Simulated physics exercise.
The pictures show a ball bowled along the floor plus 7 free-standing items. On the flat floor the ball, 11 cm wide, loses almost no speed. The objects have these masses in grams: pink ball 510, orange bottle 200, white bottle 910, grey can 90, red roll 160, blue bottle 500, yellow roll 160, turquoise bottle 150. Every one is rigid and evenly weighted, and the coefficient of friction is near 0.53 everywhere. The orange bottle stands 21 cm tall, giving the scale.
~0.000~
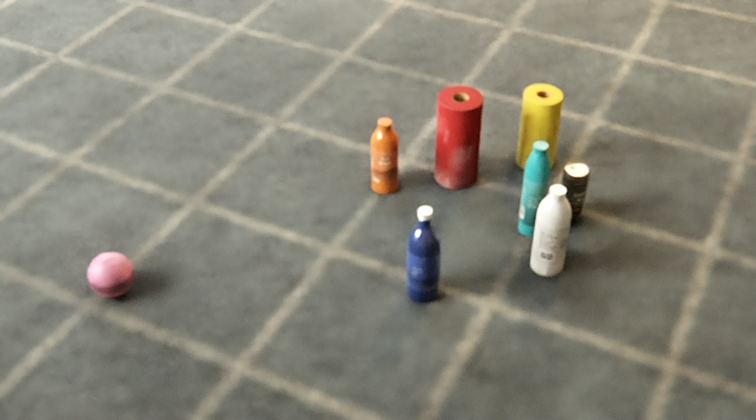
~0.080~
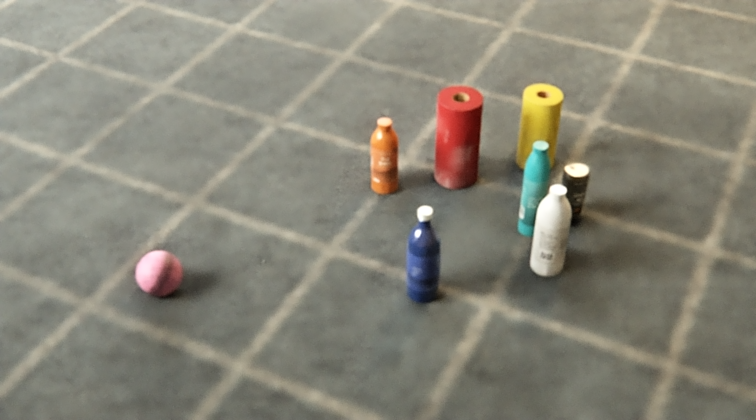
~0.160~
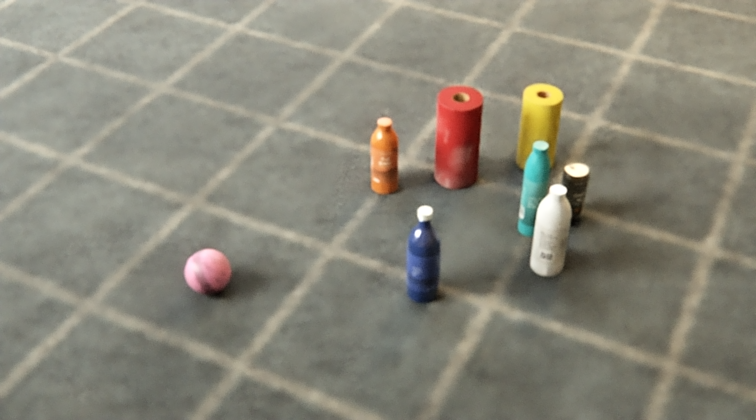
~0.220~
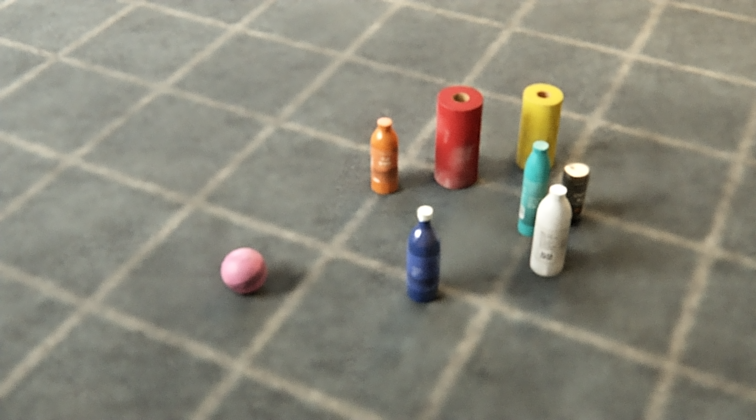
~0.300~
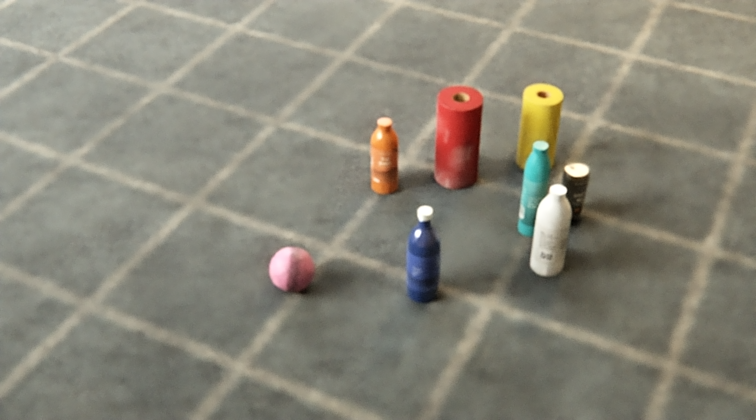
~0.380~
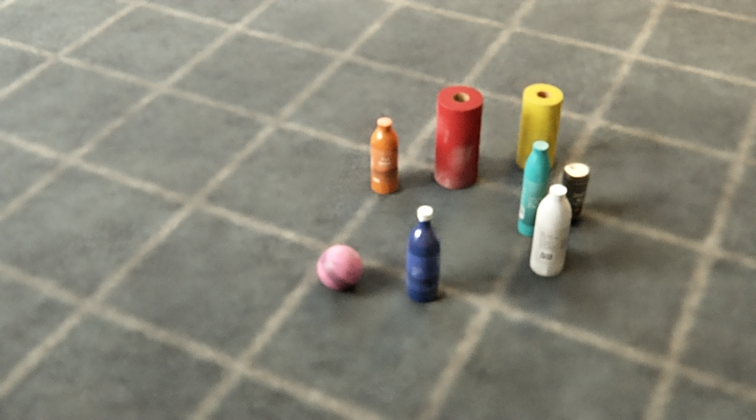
A red roll stands beside a yellow roll on a grey tiled floor with pale grout lines, seen from above at an angle by a still camera. An orange bottle is left of the red roll, a blue bottle stands nearer the front, and turquoise and white bottles and a dark can cluster at right. A pink ball rolls steadily rightward from the far left, nearing the blue bottle's left side.
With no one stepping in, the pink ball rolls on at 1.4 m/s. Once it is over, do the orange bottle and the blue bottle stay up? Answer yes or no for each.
Orange bottle: Yes, blue bottle: No.
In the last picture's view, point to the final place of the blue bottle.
Roughly at pixel (502, 309).
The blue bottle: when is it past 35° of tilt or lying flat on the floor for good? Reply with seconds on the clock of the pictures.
0.8 s or so.
After 0.78 s, ball has run 83 cm; pink ball near (455, 241); blue bottle 36° off upright near (469, 267).
After 1.28 s, ball has run 103 cm; pink ball near (520, 207); blue bottle on its side near (502, 308); turquoise bottle 10° off upright.
After 2.78 s, ball has run 125 cm; pink ball near (576, 163); blue bottle on its side near (502, 309); turquoise bottle 4° off upright.
In the end (4.0 s), toppled on the floor, blue bottle; the other 6 under 8 cm from the start. At the end, from the last picture's camera, orange bottle near (385, 155), blue bottle near (502, 309).
